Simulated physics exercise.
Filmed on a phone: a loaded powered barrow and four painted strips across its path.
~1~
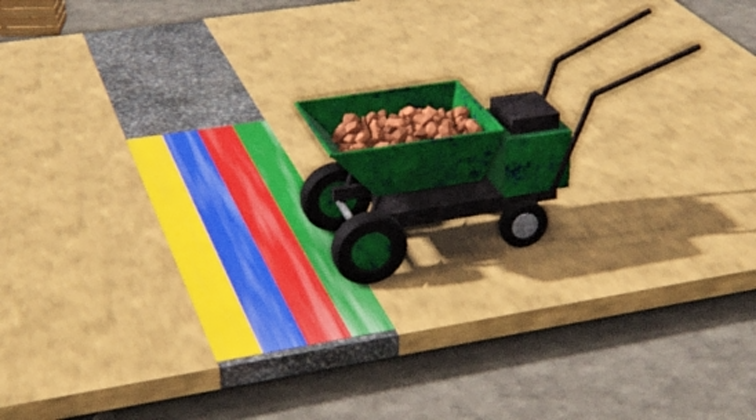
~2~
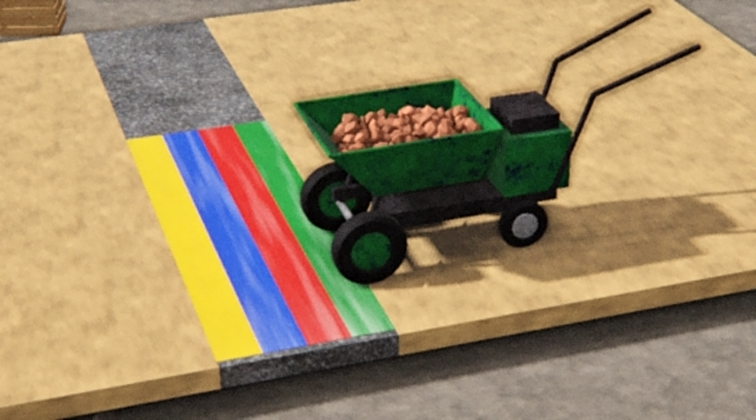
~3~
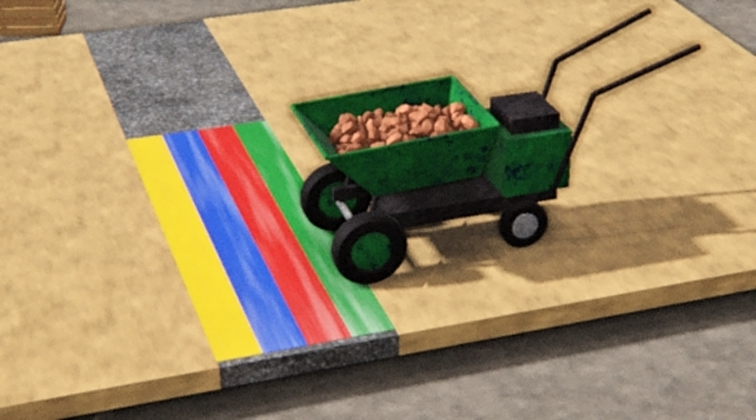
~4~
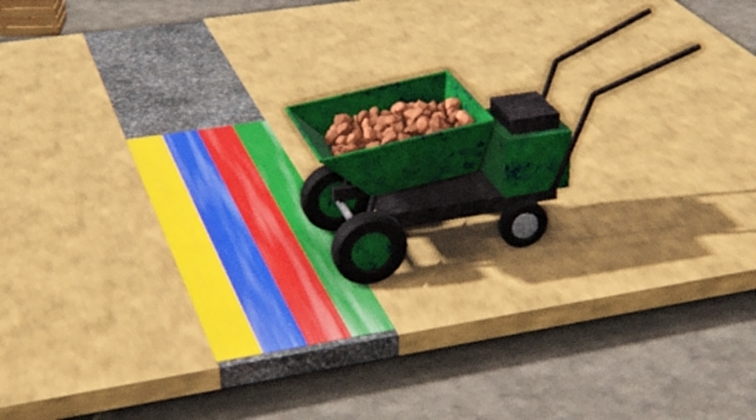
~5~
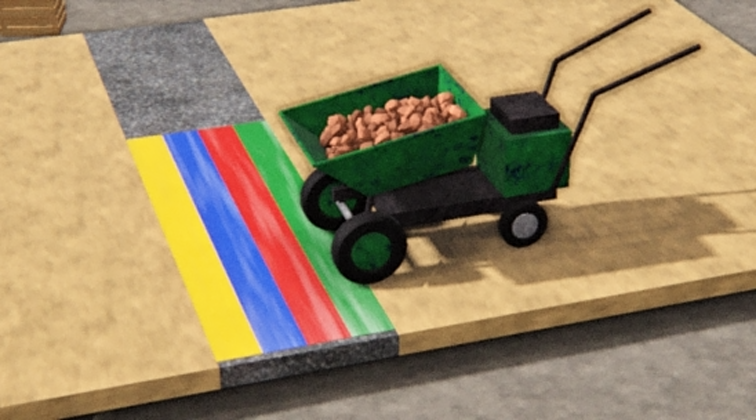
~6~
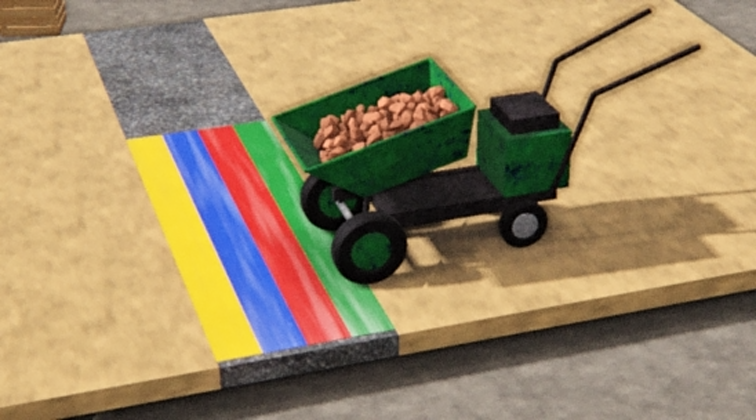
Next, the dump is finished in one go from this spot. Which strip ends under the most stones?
Most lies over the yellow band.
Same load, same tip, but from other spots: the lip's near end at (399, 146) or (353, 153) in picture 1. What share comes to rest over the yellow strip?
Near 10 % and 30 %.
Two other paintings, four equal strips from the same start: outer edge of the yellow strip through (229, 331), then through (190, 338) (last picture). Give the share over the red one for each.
Near 0 % and 0 %.
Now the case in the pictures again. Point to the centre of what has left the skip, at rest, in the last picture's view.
Near (198, 276).
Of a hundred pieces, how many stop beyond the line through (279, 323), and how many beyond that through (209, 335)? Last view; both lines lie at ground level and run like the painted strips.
About 80 and 30 per cent.
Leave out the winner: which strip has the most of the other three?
The runner-up: The blue one.
Soon after the last picture, skip tipped steeply; all in the skip.
A little later, skip tipped steeply; most in the skip; a small part over the blue strip; about a quarter over the yellow strip; a stray few falling; a stray few off the paint.
Later still, skip tipped right over; about a quarter in the skip; a stray few over the red strip; a small part over the blue strip; about a third over the yellow strip; about a third off the paint.
At rest, skip tipped right over; about a quarter in the skip; none over the green strip; a stray few over the red strip; a small part over the blue strip; about a third over the yellow strip; about a third off the paint.
